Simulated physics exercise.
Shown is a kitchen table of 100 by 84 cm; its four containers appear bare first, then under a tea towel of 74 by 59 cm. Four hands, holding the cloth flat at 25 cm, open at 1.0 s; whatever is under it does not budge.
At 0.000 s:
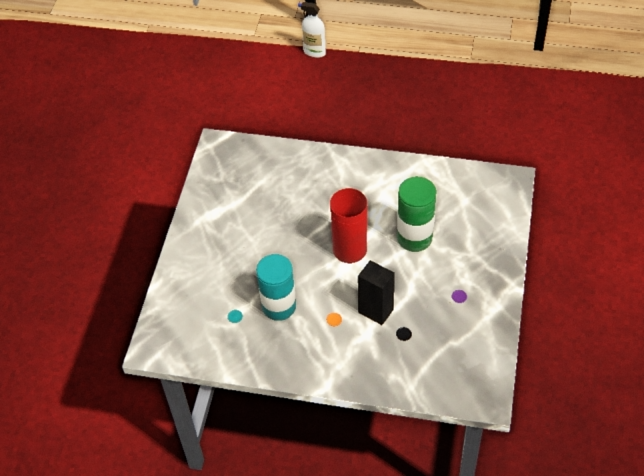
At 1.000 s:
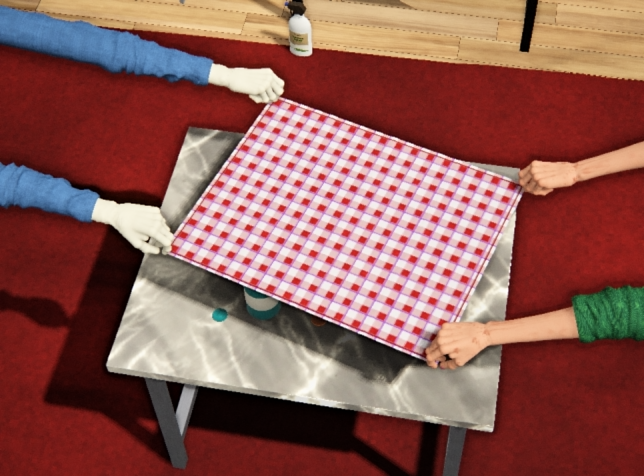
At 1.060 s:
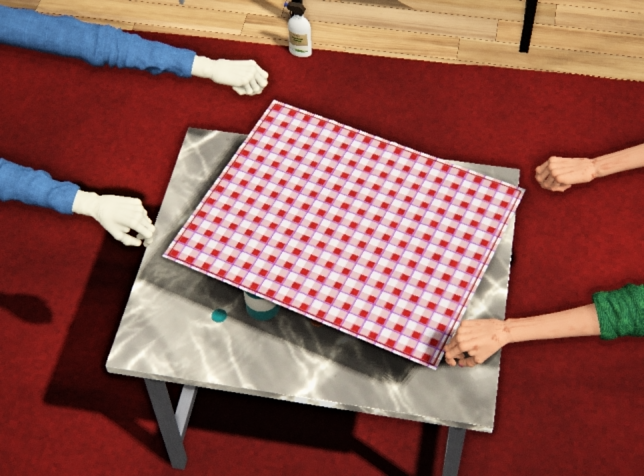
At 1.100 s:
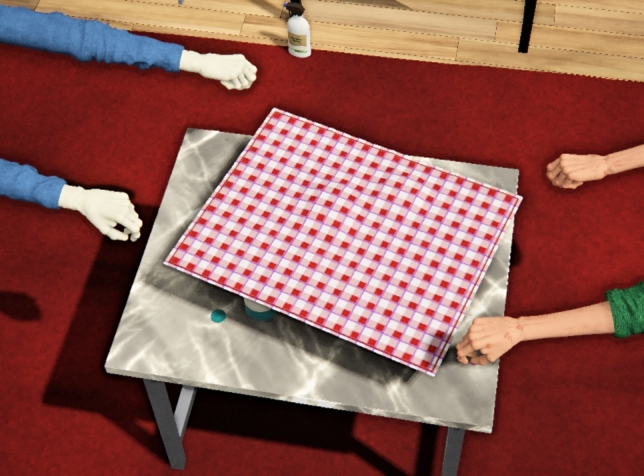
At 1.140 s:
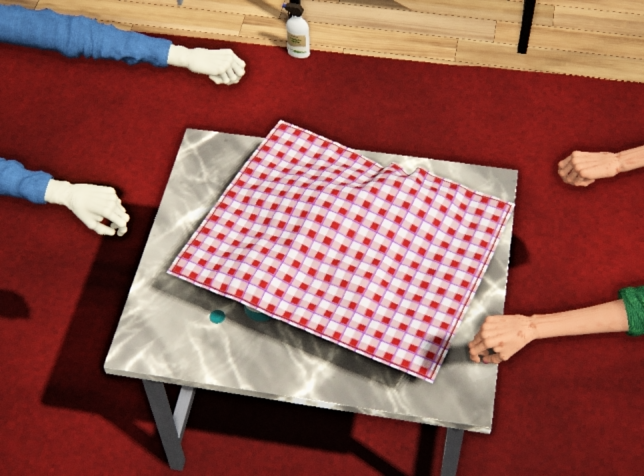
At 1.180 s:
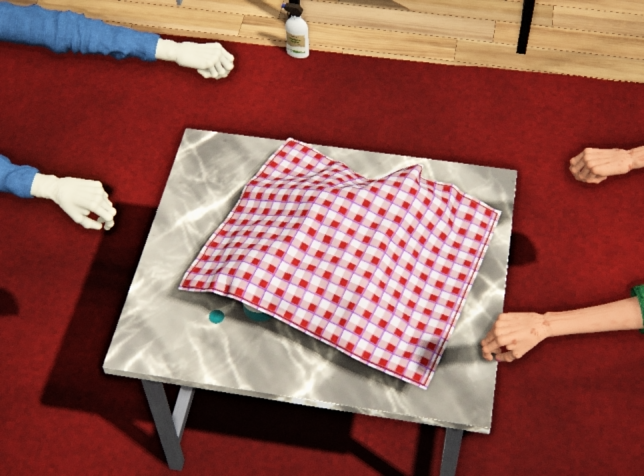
At a marble-topped table holding two canisters, a red cup and a black block, four hands stretched a checked cloth above them, then let go, and it sank, draping into folds over the objects.
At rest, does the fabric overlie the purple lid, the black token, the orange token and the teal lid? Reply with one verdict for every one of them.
The purple lid remains in the open, the black token ends under the cloth, the orange token gets covered, the teal lid remains in the open.
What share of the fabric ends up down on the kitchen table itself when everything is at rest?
Roughly 15 % of it.
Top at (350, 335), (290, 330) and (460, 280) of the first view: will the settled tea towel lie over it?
First spot shrouded, second shrouded, third clear.
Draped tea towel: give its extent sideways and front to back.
Width about 54 centimetres, depth about 58 centimetres.
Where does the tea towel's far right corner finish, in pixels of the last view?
In the final picture you'd find it somewhere near (441, 211).
After 1.4 s, 15 % of it is down, spanning 53 by 58 cm, above black token, orange token.
After 1.5 s, 15 % of it is down, spanning 56 by 59 cm, above black token, orange token.
After 1.7 s, 15 % of it is down, spanning 56 by 58 cm, above teal lid, black token, orange token.
After 1.9 s, 15 % of it is down, spanning 53 by 58 cm, above black token, orange token.
After 2.7 s, 15 % of it is down, spanning 54 by 58 cm, above black token, orange token.
